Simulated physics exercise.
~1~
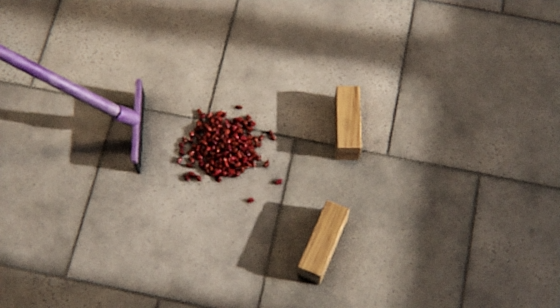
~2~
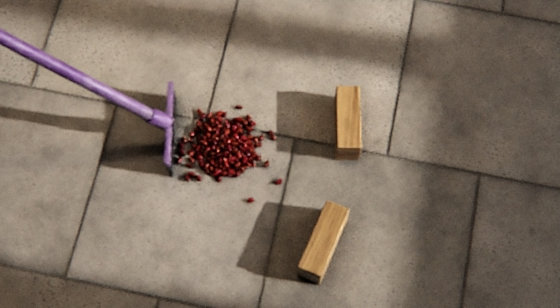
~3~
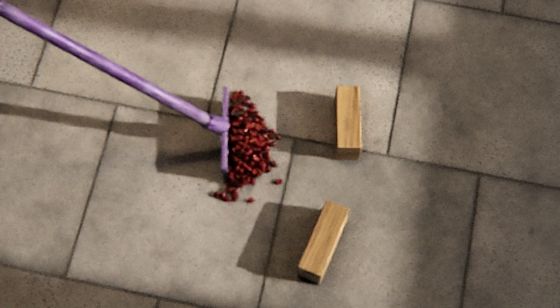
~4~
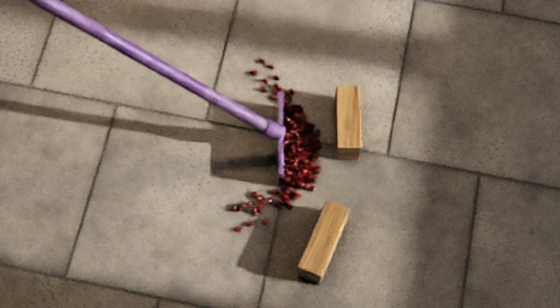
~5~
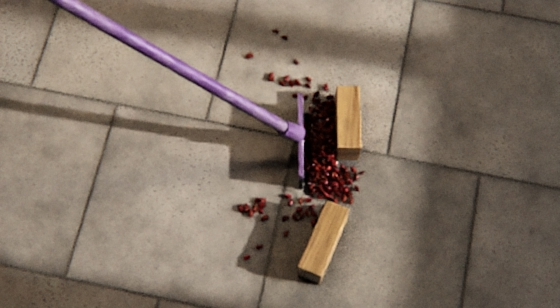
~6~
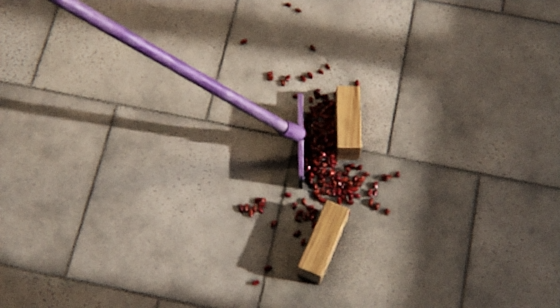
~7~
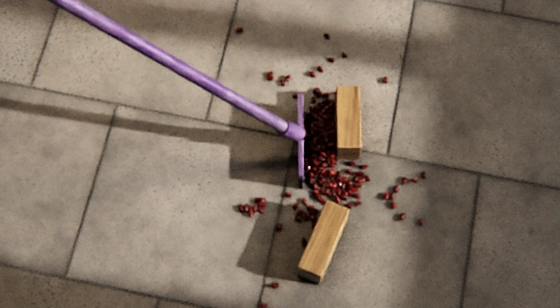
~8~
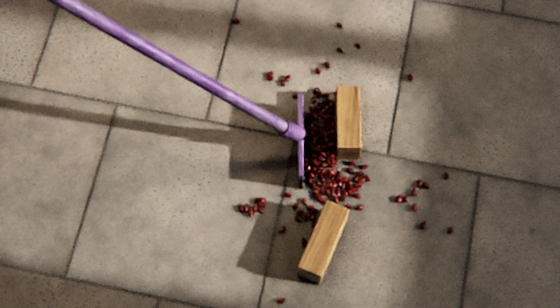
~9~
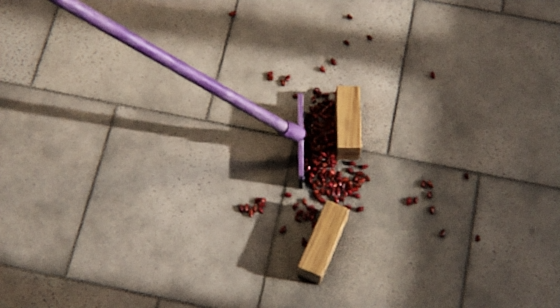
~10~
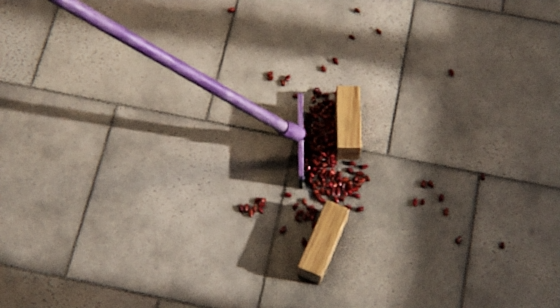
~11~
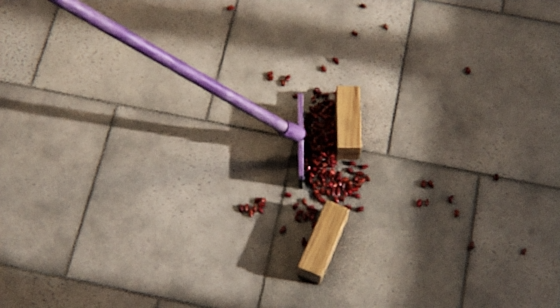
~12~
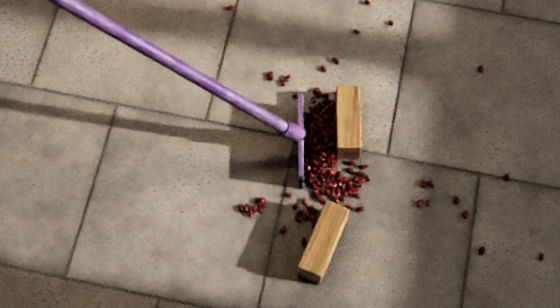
On a floor of large grey stone tiles, a purple squeegee on a long handle stands to the left of a heap of dark red beans, with two wooden blocks farther right. The blade slides right, meets the heap and pushes it toward the blocks. As the pile flattens against the blade, beans spill around both of its ends. The blade stops just short of the upper block, and some beans push into the gap while loose ones scatter outward across the tiles. At the end, most remain bunched before the blocks, with a few strays lying beyond them.
